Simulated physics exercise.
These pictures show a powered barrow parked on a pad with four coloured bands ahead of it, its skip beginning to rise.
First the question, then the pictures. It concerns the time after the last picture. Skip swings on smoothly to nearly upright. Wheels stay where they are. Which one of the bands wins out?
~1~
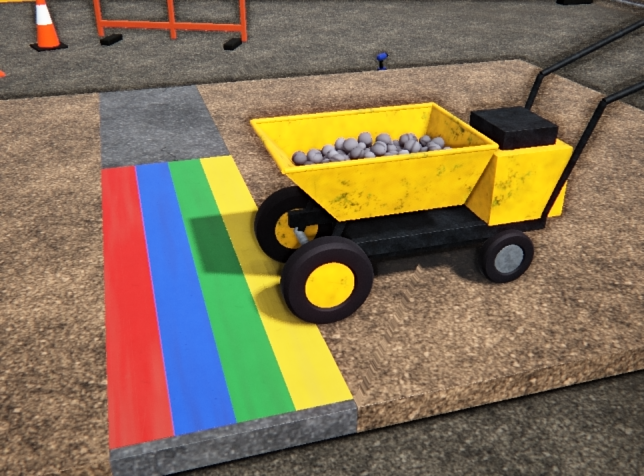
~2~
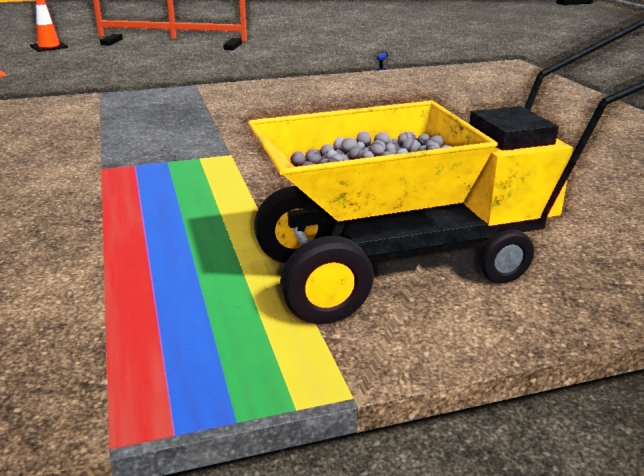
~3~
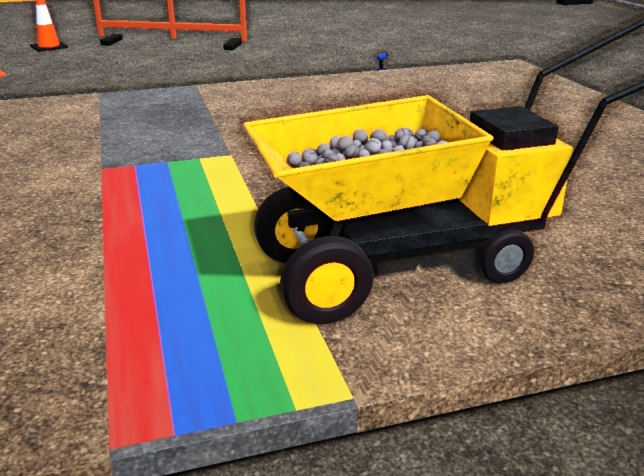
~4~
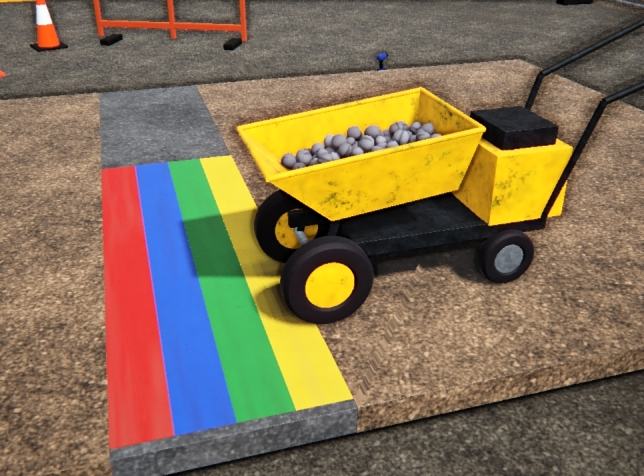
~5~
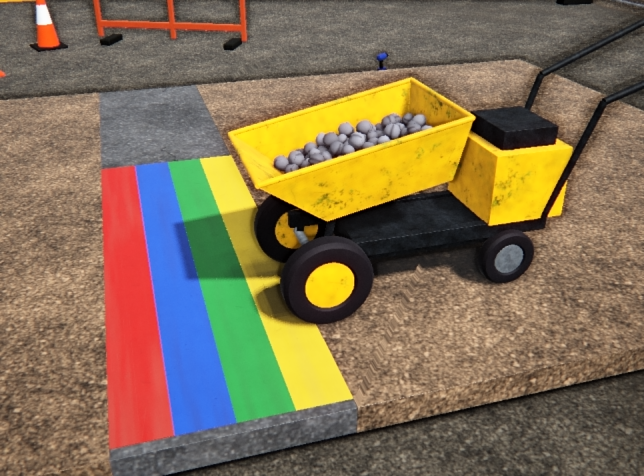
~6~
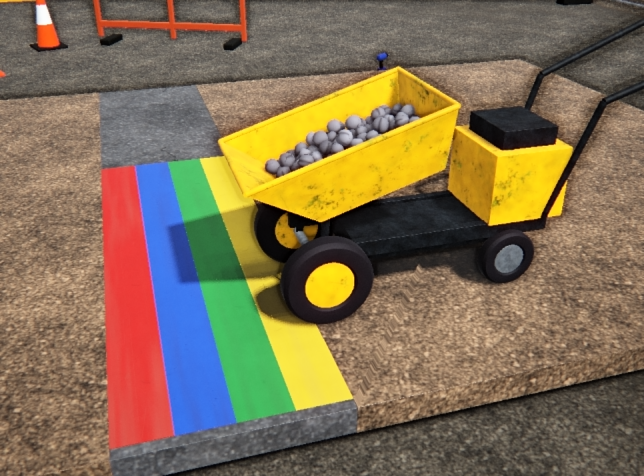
Red wins out.
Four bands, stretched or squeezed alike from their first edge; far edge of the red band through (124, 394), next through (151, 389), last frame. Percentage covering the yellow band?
The first painting gives around 0 per cent, the second around 0 per cent.
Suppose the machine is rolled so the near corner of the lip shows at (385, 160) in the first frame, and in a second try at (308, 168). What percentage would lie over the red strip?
Result: 0 in a hundred, then 30 in a hundred.
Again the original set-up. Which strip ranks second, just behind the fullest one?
Behind the top strip comes the strip in blue.
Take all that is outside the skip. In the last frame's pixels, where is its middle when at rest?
Last view, resting centre - approx. (133, 310).
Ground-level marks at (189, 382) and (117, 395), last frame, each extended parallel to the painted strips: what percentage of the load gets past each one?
Respectively 80 and 30 %.
Shortly afterwards, skip tipped steeply; the whole lot in the skip.
Next, skip tipped right over; near two thirds in the skip; near a quarter over the blue strip; near a quarter over the red strip; only a few off the paint.
Some moments later, skip tipped right over; a little in the skip; only a few over the green strip; near a quarter over the blue strip; near half over the red strip; near a quarter off the paint.
In the end, skip tipped right over; a little in the skip; none at all over the yellow strip; only a few over the green strip; near a quarter over the blue strip; near half over the red strip; near a quarter off the paint.
